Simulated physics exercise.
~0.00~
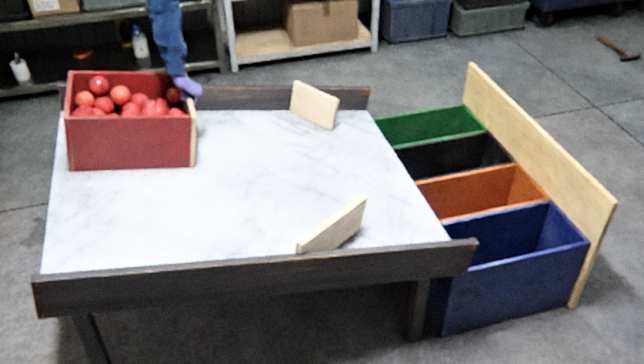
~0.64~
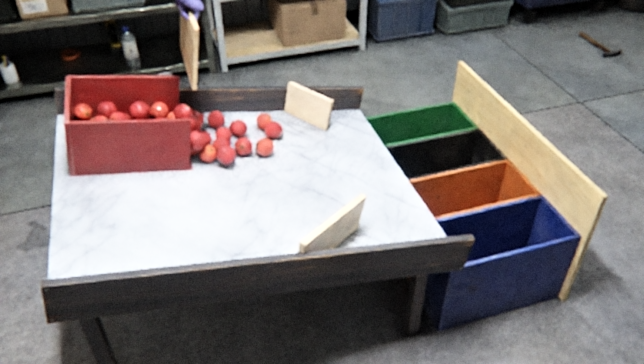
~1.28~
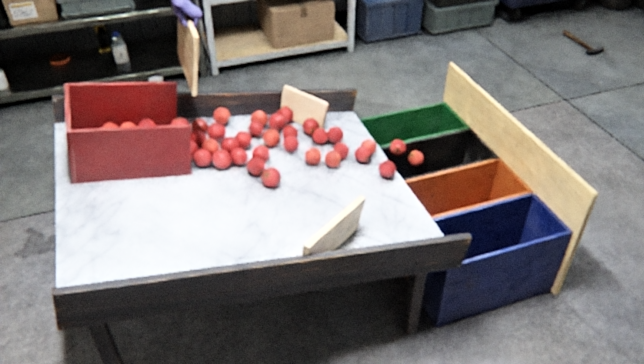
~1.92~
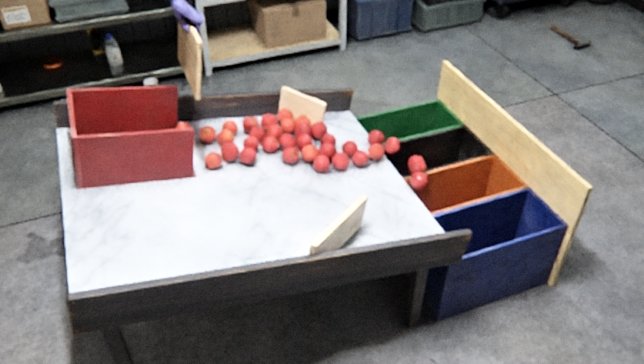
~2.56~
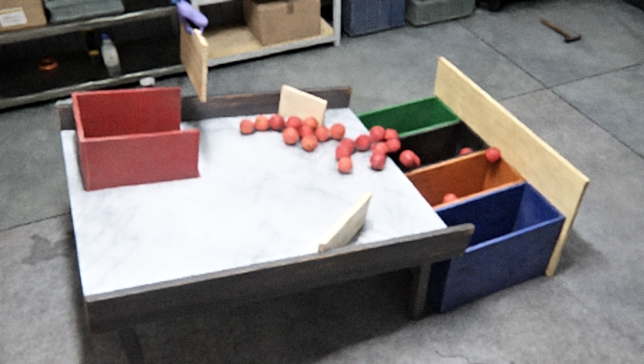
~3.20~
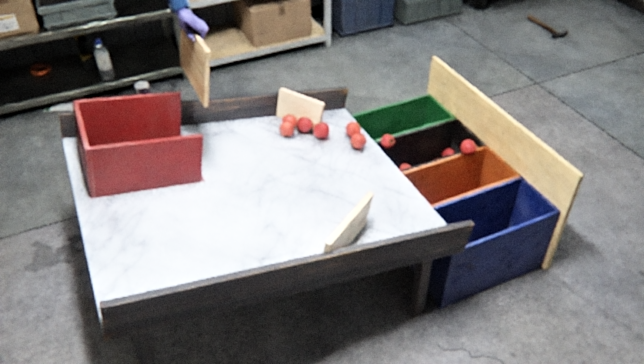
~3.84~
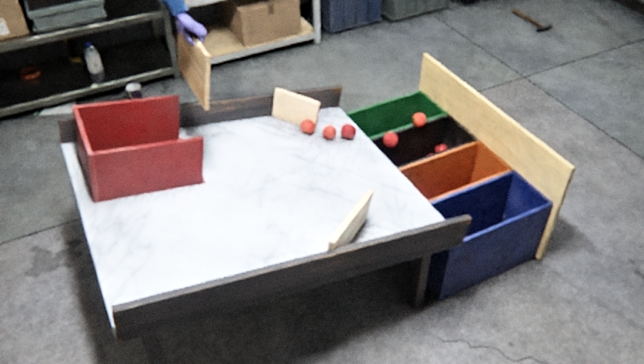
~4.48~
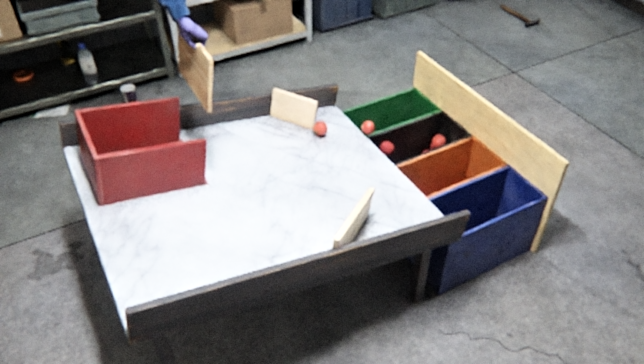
Red tomatoes roll from a lifted gate down the table, mostly dropping into the black bin.
